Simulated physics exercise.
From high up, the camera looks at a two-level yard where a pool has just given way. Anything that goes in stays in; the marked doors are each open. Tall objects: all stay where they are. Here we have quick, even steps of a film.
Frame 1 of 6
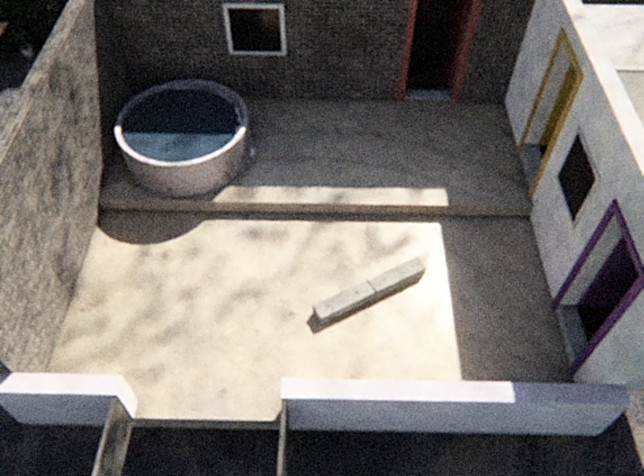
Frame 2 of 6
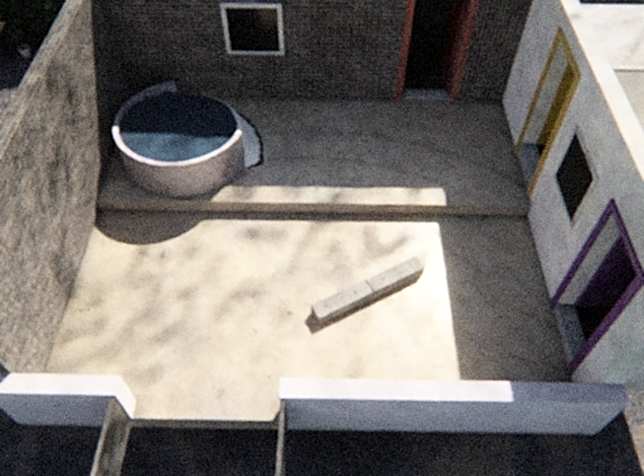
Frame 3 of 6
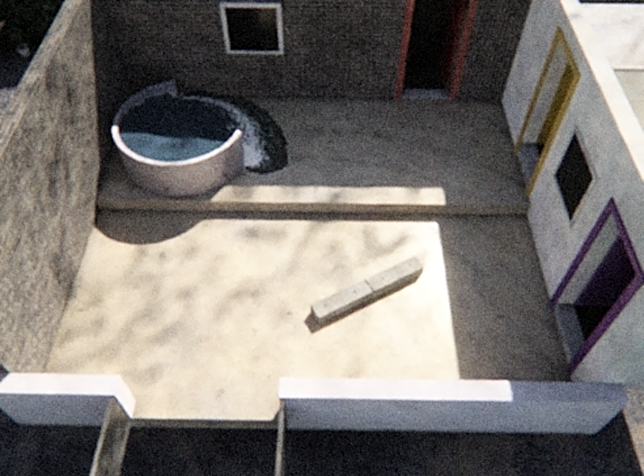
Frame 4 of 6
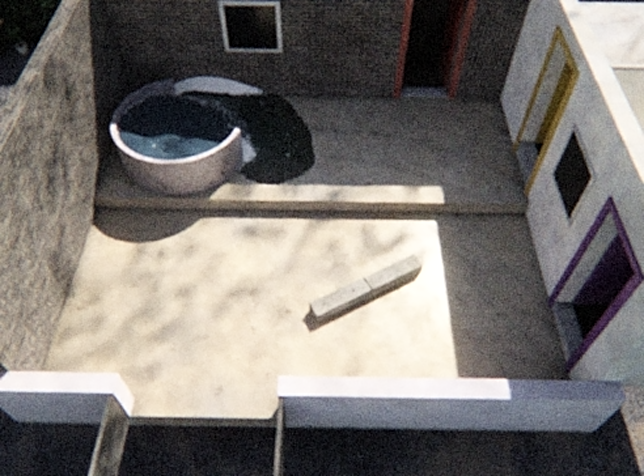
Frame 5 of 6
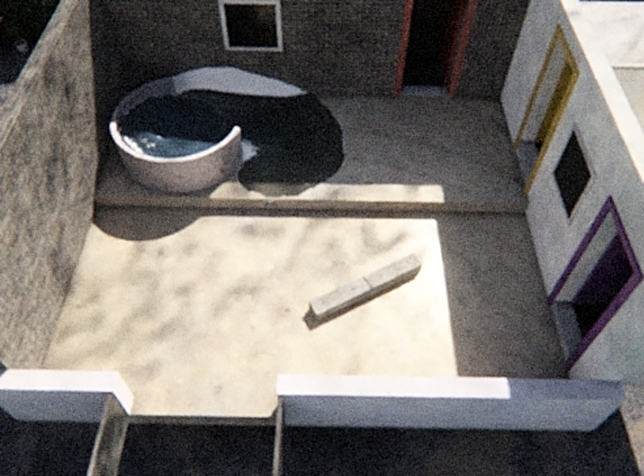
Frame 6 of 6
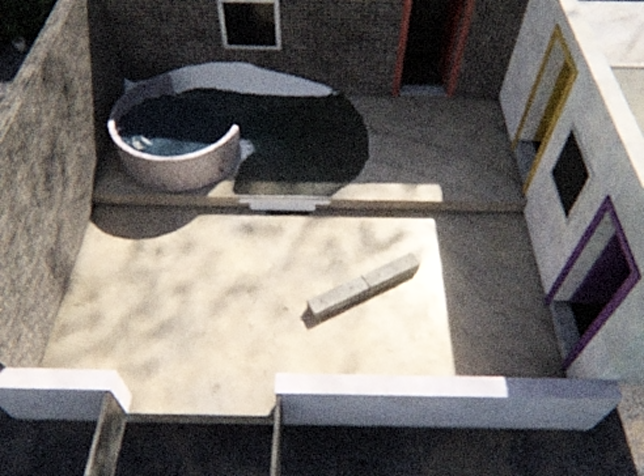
Water in the round pool sits still in a walled, two-level yard, then breaks out through a gap on the far side. It spreads rightward in a widening dark sheet across the upper level and along the back wall, until a pale strip shows at the step's edge above the sunlit lower level.
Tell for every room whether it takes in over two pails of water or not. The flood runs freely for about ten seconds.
The yellow door does not, the red door takes in over two pails, the purple door does not.
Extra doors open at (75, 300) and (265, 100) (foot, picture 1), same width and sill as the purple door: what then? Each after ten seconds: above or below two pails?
Stays below the threshold, exceeds the threshold.
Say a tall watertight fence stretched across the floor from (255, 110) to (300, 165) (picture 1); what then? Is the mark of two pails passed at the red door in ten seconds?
Result - red door remains within limits.
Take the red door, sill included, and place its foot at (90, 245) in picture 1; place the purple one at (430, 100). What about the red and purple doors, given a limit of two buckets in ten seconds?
I'd expect the red door remains short of it, and the purple door remains short of it too.
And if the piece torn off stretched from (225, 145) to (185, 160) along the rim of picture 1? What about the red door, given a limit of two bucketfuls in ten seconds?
Result - red undershoots.
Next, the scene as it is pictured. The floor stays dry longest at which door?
Answer: The door marked purple.
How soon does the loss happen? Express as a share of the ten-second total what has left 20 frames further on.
Log: Around 10 %, estimated.
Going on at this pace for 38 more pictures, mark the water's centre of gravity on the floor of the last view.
Roughly (355, 218).
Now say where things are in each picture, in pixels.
In the first picture, the round pool at (183, 123) is whole and still.
In the second picture, the front is at a hidden place, out from the gap on the round pool's far side.
In the third picture, water pours out on the round pool's far side and has run to a hidden place.
In the fourth picture, water pours out on the round pool's far side and has run to (309, 163).
In the fifth picture, the front is at (326, 175), out from the gap on the round pool's far side.
In the sixth picture, water pours out on the round pool's far side and has run to (364, 157).
A moment on, water covers 30 % of the floor; the yellow door not reached, the red door wet at the sill, nothing in, the purple door not reached.
Next, water covers 35 % of the floor; the yellow door wet at the sill, nothing in, the red door under two buckets in, the purple door not reached.
Then, water covers 50 % of the floor; the yellow door wet at the sill, nothing in, the red door under two buckets in, the purple door wet at the sill, nothing in.
Later, water covers 75 % of the floor; the yellow door wet at the sill, nothing in, the red door over two buckets in, the purple door wet at the sill, nothing in.
In the end, water covers 90 % of the floor; the yellow door wet at the sill, nothing in, the red door over two buckets in, the purple door wet at the sill, nothing in.
